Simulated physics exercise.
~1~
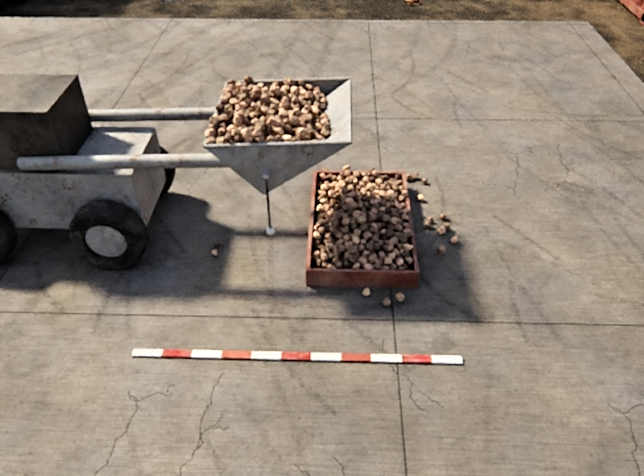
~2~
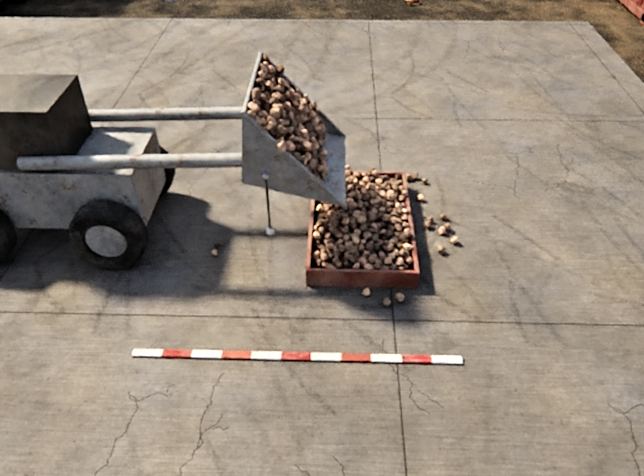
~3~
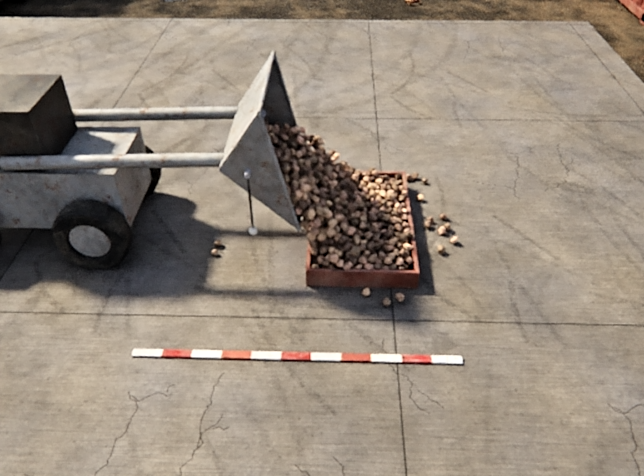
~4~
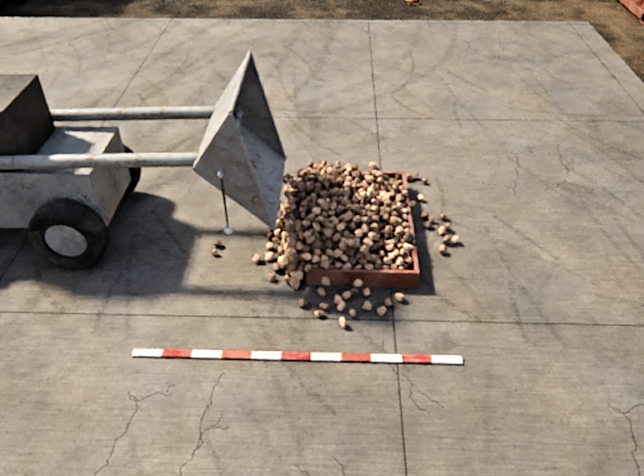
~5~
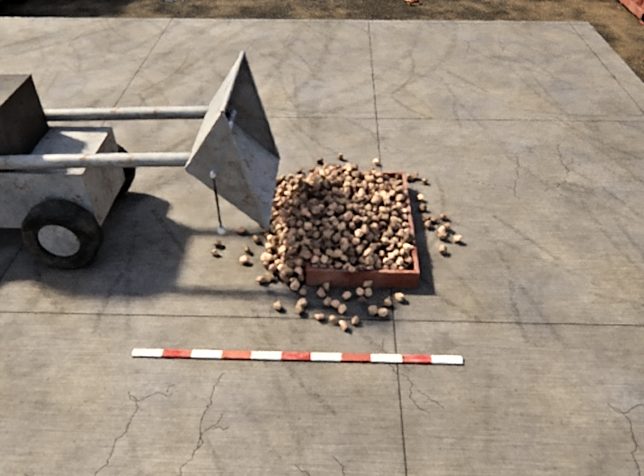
In this clip, a compact loader tips its raised bucket of stones over a red tray already filled with stones, backing away to the left as they pour out, and ends with its bucket empty, the tray heaped and many stones spilled on the concrete, mostly at the near-left side.
